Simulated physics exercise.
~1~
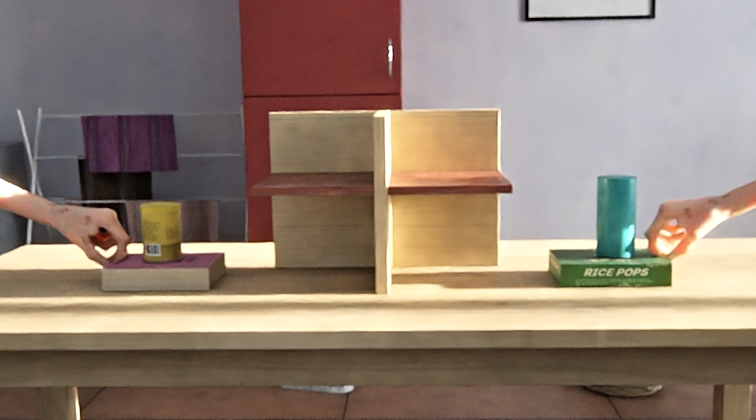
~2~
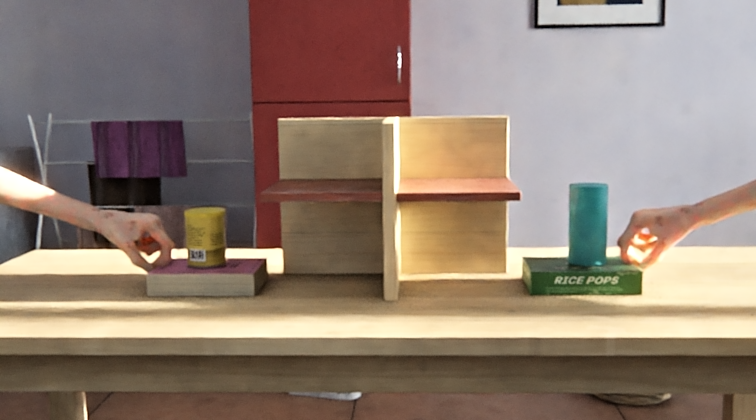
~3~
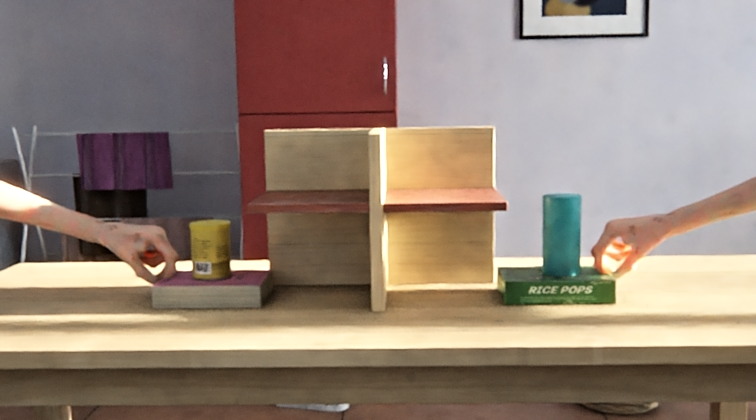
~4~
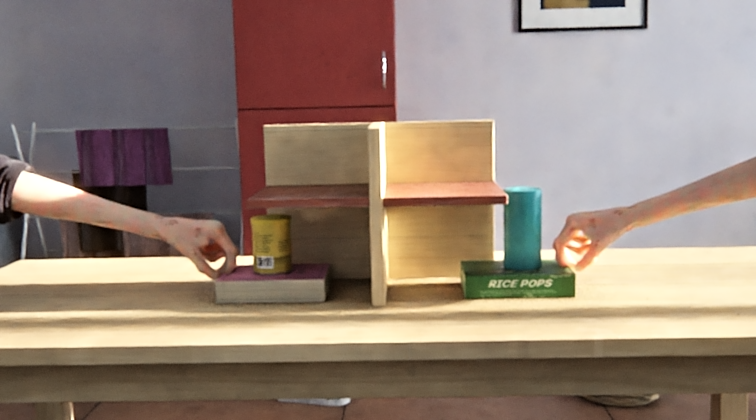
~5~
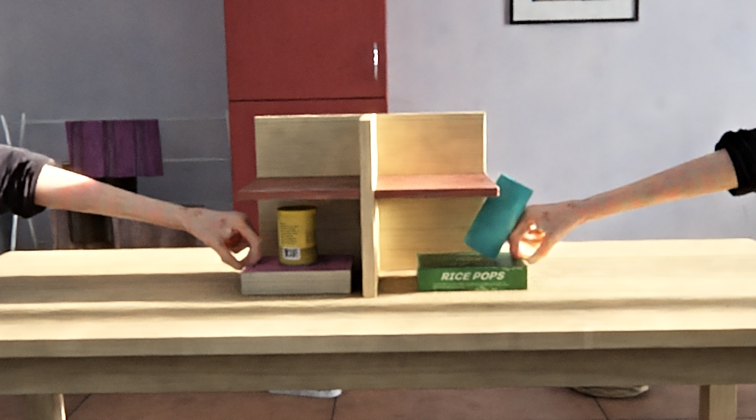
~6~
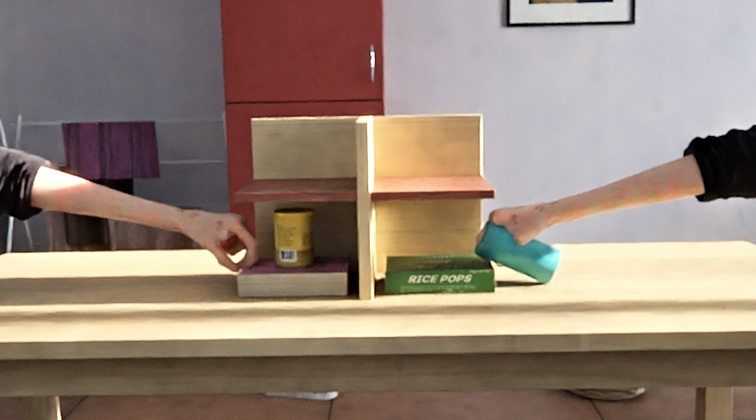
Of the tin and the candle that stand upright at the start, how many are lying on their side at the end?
One of them is on its side at the end, the turquoise candle, while the yellow tin is still upright.
